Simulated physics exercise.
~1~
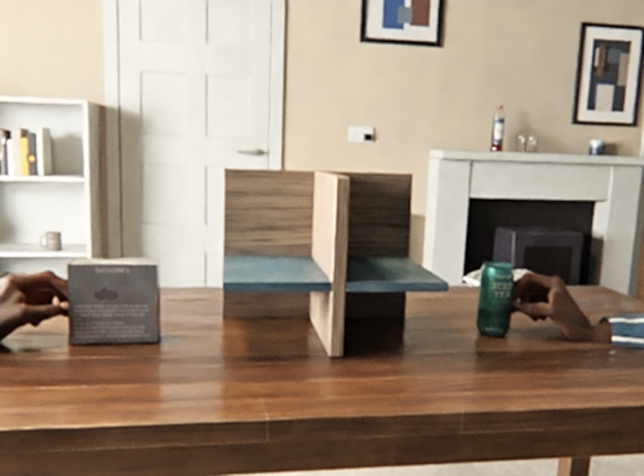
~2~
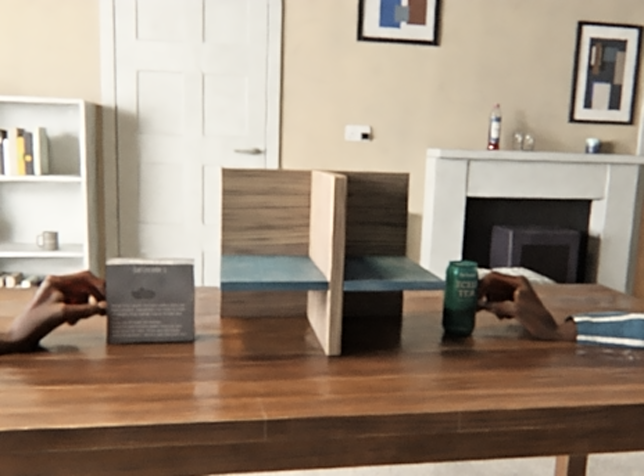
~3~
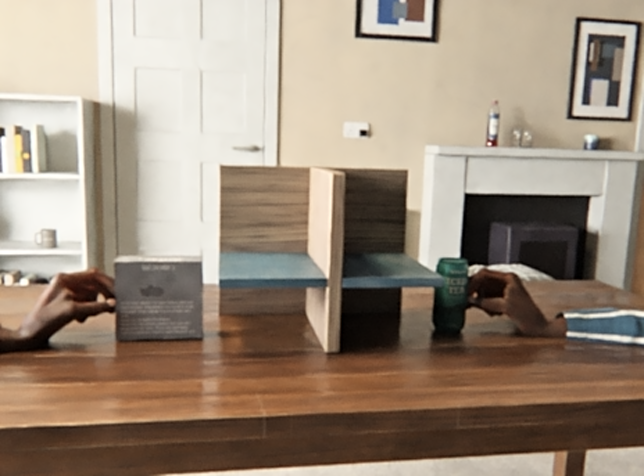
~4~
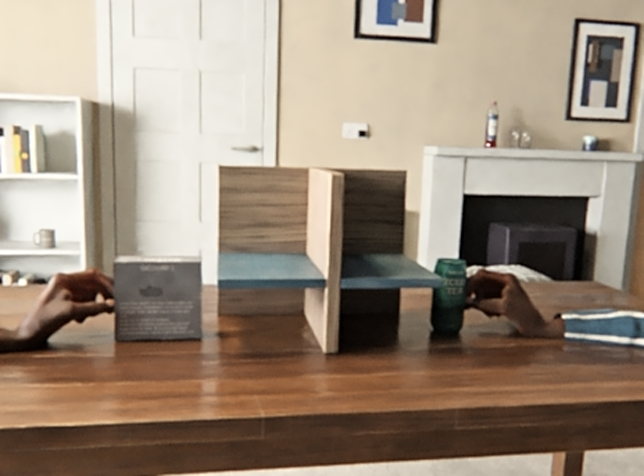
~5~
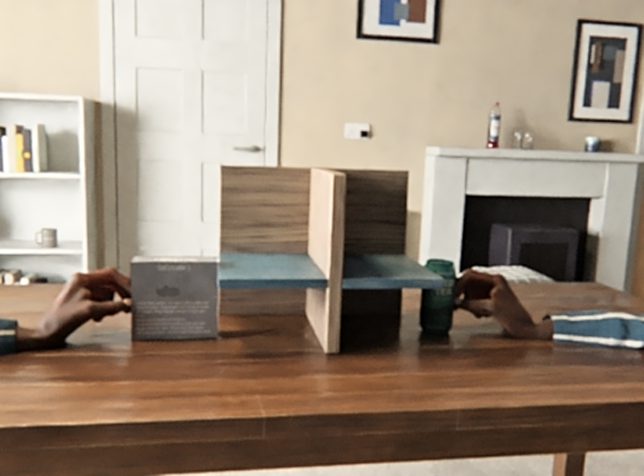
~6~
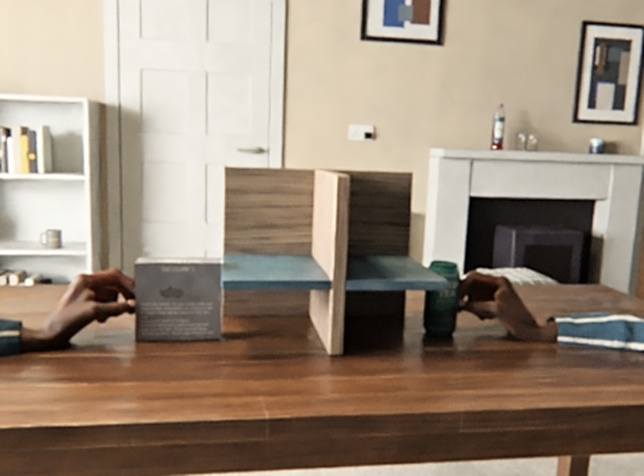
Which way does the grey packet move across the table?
The grey packet moves to the right, toward the shelf in the middle of the table.
